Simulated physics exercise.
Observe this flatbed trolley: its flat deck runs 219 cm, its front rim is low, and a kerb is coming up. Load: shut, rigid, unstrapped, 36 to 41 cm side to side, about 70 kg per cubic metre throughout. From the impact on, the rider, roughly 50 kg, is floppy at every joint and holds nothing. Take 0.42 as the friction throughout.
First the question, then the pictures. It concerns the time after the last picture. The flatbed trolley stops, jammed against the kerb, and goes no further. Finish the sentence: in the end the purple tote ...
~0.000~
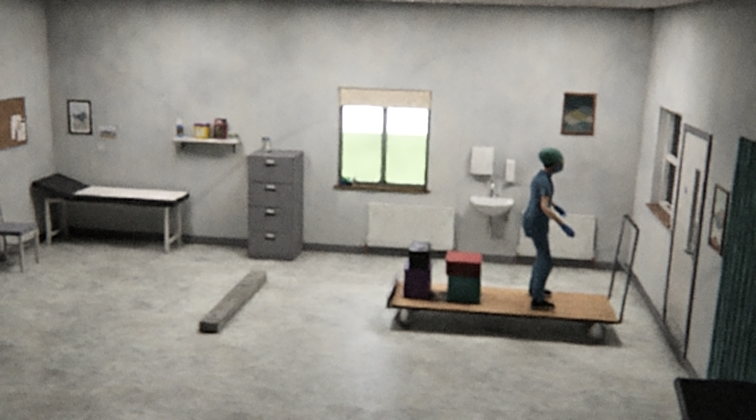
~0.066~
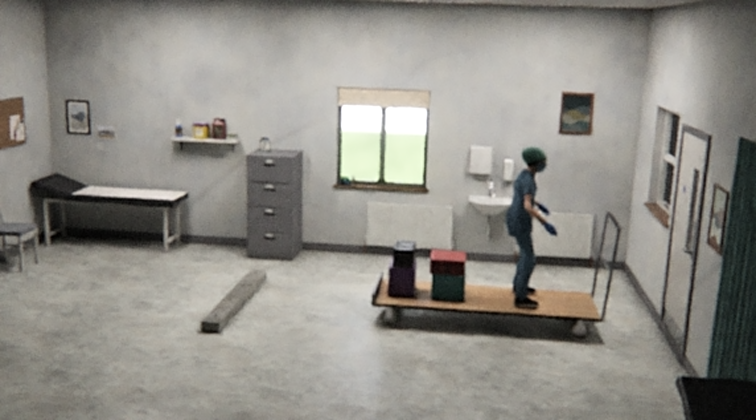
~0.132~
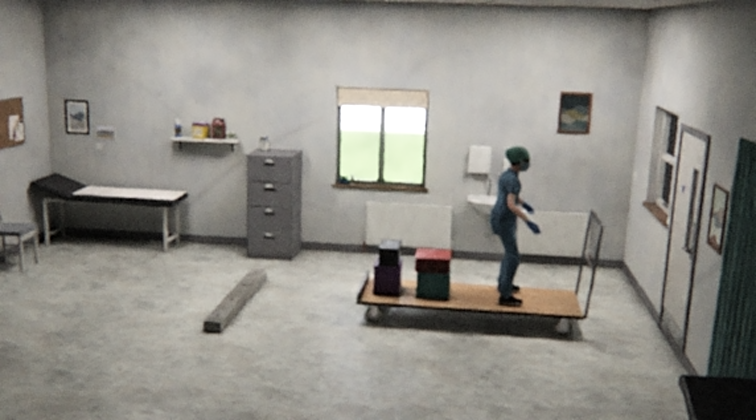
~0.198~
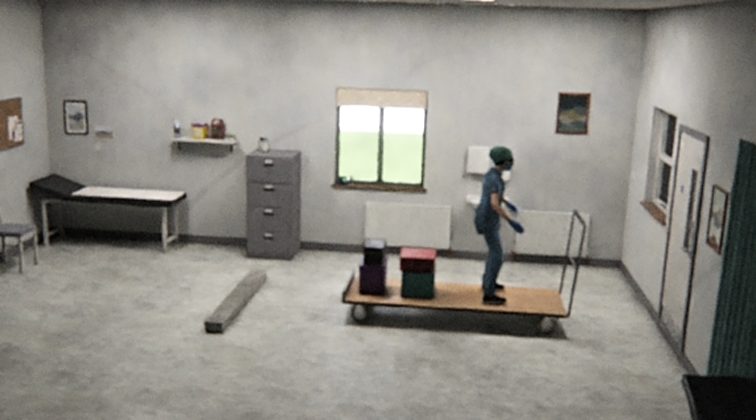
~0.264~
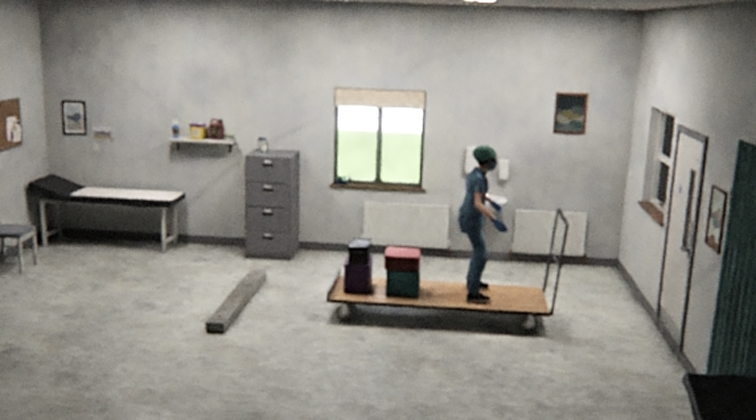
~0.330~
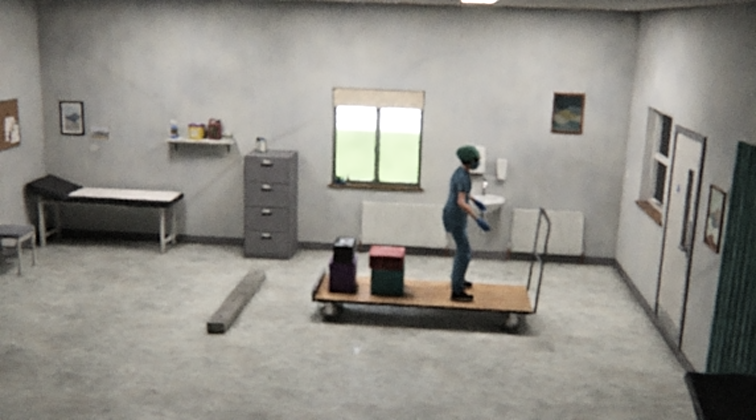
In the end the purple tote has left the deck.
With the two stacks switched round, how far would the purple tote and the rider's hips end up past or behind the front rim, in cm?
Then purple 50 behind, hips 20 behind.
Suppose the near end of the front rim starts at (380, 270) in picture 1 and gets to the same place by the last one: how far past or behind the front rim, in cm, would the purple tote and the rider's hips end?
So the purple one stops 20 cm short of the front rim, while the hips end up 90 cm behind it.
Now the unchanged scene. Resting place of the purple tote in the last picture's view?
Roughly at (161, 288).
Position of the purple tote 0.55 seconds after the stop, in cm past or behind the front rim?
Roughly 40 cm past it.
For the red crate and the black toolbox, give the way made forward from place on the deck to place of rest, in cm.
Roughly red 215 cm, black 185 cm.
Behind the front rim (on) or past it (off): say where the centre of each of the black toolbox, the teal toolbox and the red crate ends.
Final: Black gone, teal secure, red gone.
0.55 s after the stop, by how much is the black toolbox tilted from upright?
Its tilt is about 110°.
After 0.68 s the deck stops.
After 1.23 s the purple tote is 42 cm past the rim, tilted 155°, near (200, 264) in the last picture's view.
After 1.68 s the purple tote is 84 cm past the rim, tilted 90°, near (161, 288) in the last picture's view.
When all is still (3.3 s), past the rim, red crate, black toolbox and purple tote; behind it, teal toolbox and the rider's hips.
